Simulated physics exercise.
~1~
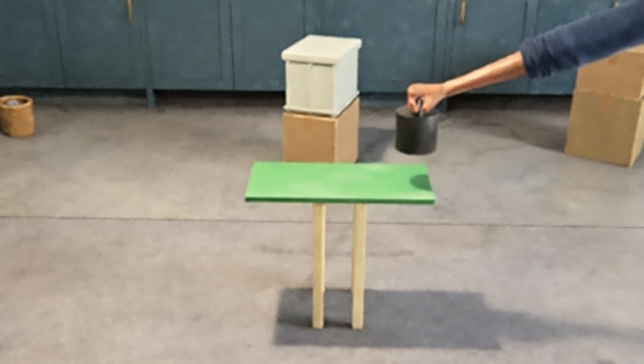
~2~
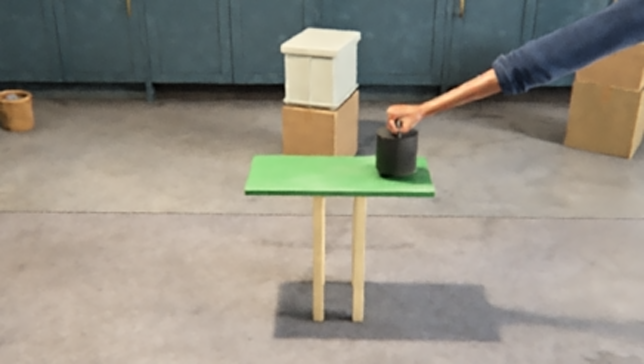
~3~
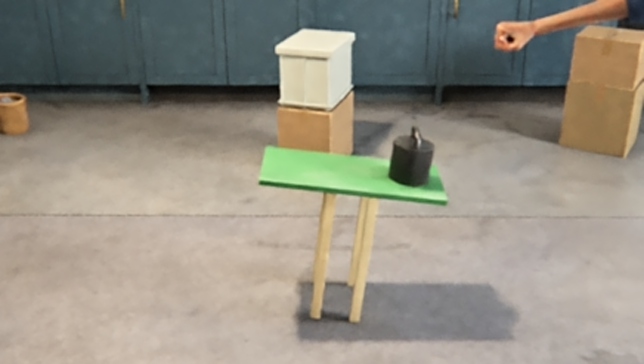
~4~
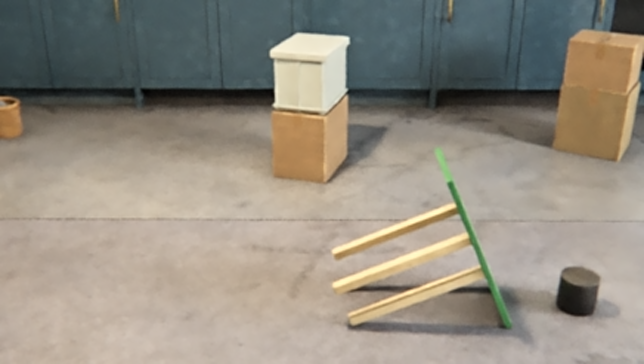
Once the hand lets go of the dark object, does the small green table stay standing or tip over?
The small green table tips over to the right after the hand lets go.
